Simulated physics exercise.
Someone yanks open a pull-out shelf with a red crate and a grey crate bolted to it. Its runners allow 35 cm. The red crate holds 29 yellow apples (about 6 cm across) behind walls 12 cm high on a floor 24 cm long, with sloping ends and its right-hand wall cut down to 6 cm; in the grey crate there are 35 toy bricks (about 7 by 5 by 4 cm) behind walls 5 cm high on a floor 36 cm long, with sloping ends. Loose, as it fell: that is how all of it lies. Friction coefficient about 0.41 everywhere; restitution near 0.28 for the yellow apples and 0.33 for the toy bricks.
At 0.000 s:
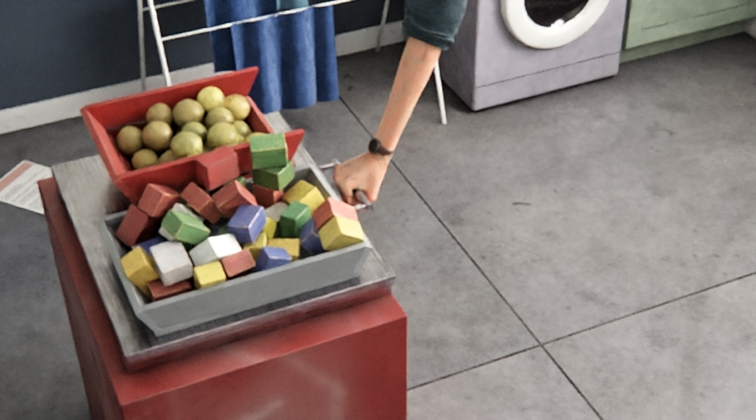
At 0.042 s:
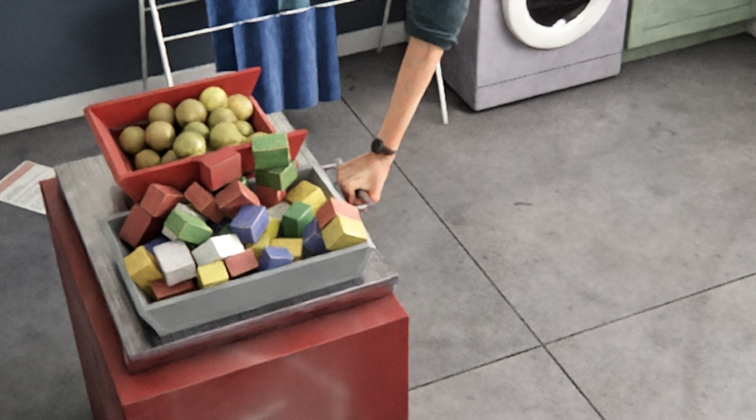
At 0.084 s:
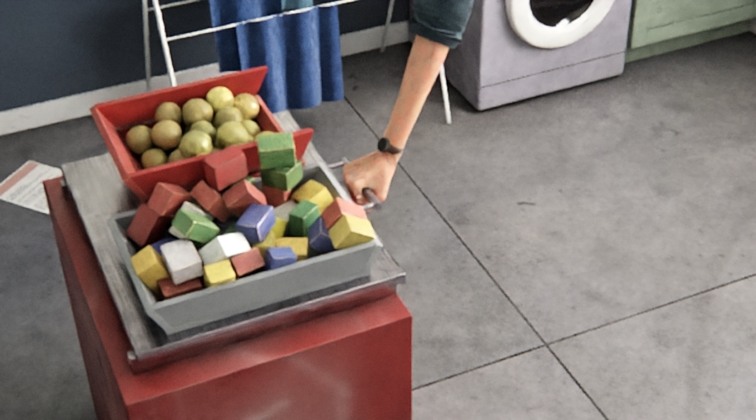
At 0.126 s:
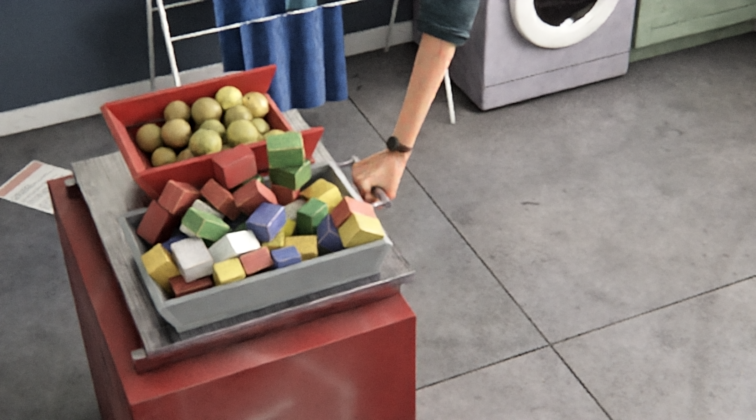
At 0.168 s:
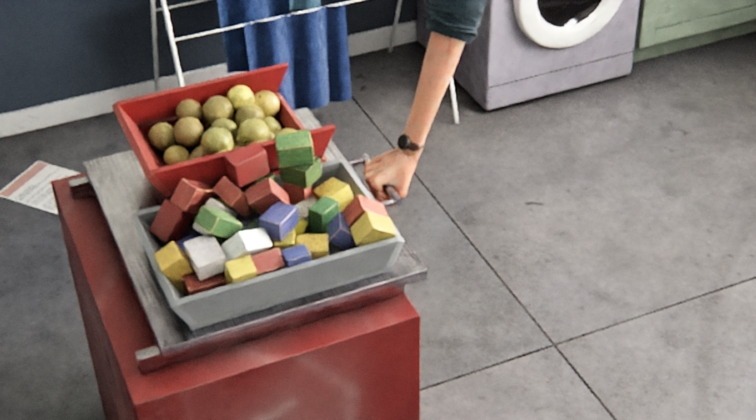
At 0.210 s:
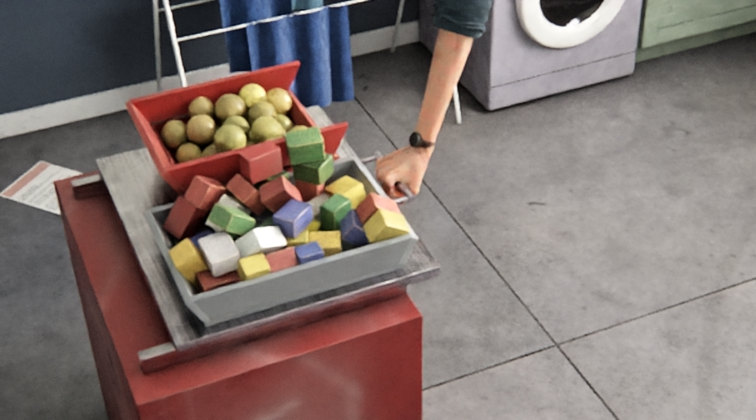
A hand gripped the handle of a tray on a red cabinet and slowly drew it a short way to the right, carrying along a red crate of yellow apples and a grey crate of toy bricks.
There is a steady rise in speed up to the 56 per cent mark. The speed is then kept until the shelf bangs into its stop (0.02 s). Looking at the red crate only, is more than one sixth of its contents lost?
No, under a sixth is lost.
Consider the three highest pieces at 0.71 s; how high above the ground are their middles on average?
Mean height: Near 90 cm.
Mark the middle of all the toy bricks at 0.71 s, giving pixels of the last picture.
I'd put the middle close to (450, 187).
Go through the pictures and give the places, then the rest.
In the first frame (each is followed by its nearest rim corner in this view, unless another is named; the camera pans a little), red crate (by its farthest rim corner), (258, 68); grey crate, (142, 309); drawn out 0 cm; none out.
The second frame shows red crate, (261, 68); grey crate, (145, 308); drawn out 0 cm.
The third frame shows red crate, (267, 67); grey crate, (152, 307); drawn out 1 cm.
The fourth frame shows red crate, (276, 65); grey crate, (163, 305); drawn out 2 cm.
The fifth frame shows red crate, (288, 64); grey crate, (177, 302); drawn out 4 cm.
The sixth frame shows red crate, (300, 62); grey crate, (192, 299); drawn out 6 cm; none out.
After 0.51 s, end of travel.
After 0.59 s, red crate 29 in, 0 out and grey crate 35 in, 0 out.
After 0.71 s, red crate 29 in, 0 out and grey crate 33 in, 2 out.
After 0.93 s, red crate 29 in, 0 out and grey crate 31 in, 4 out.
Outcome (at 1.37 s), red crate 29 in, 0 out and grey crate 31 in, 4 out. Asked share, 0 of 29, 0 per cent.
